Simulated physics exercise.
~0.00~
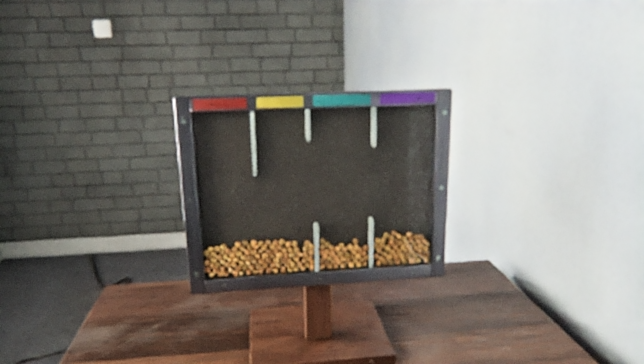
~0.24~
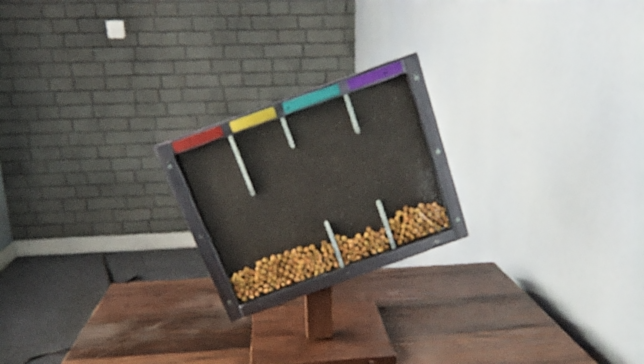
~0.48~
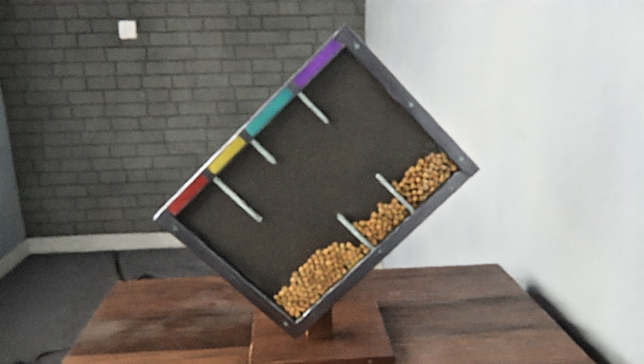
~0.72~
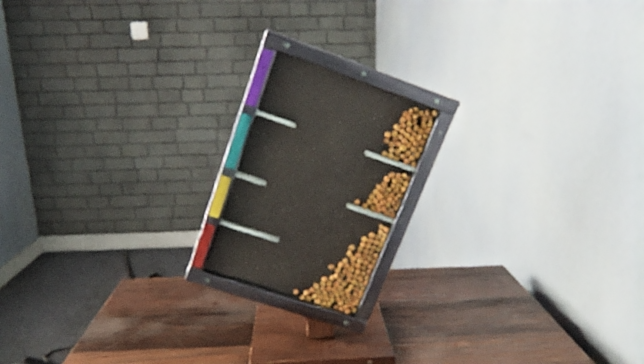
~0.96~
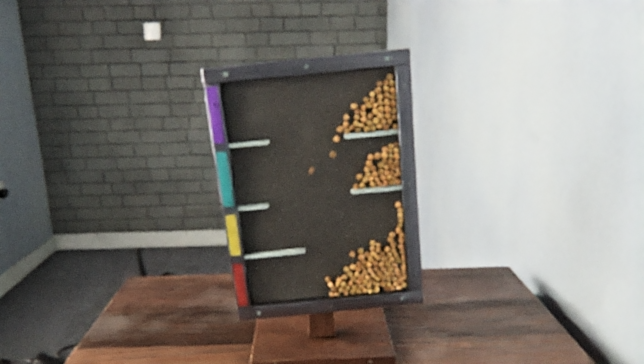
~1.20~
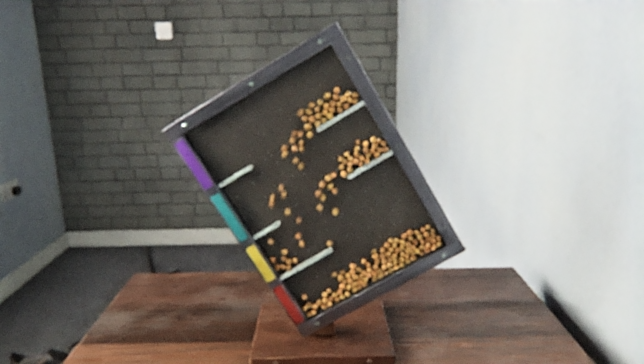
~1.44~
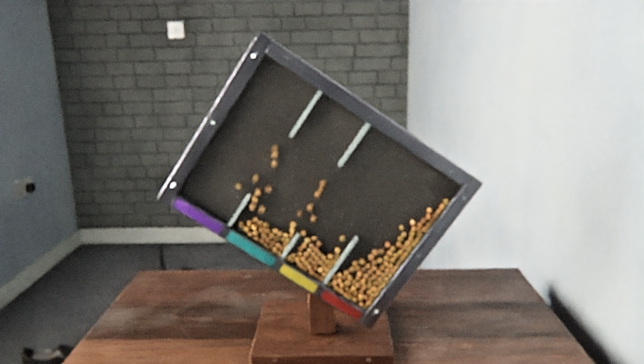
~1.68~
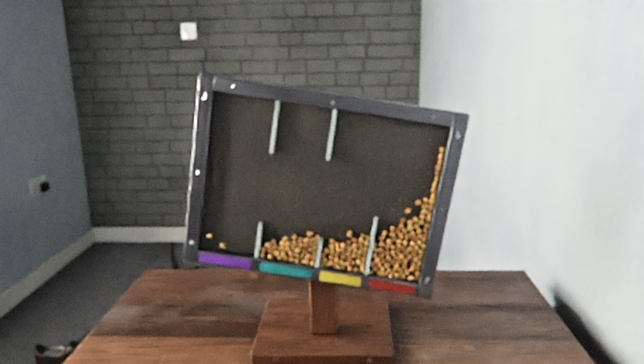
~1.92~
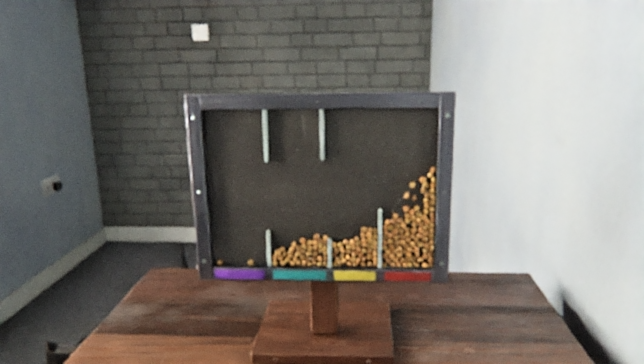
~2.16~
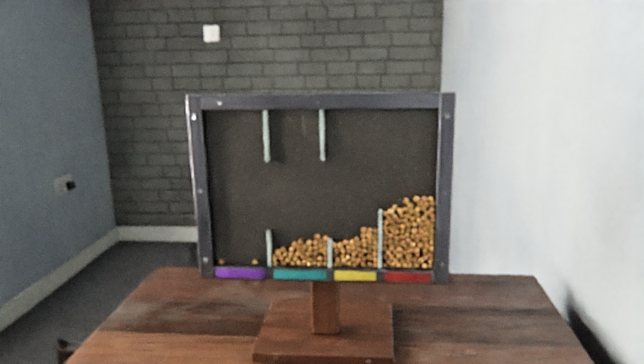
A flat, dark-framed box with a window holds a layer of small tan wooden beads, mounted on a wooden stand on a reddish-brown table, seen from the front before a grey brick wall and a white wall. Red, yellow, turquoise and purple strips line its top, with pale dividers inside. The box turns anticlockwise, and the beads heap along the right side. Tipping further, they spill off the dividers towards the coloured edge, now below. It stops upside down, with beads piled highest over red, lower over yellow and turquoise, and purple nearly empty.
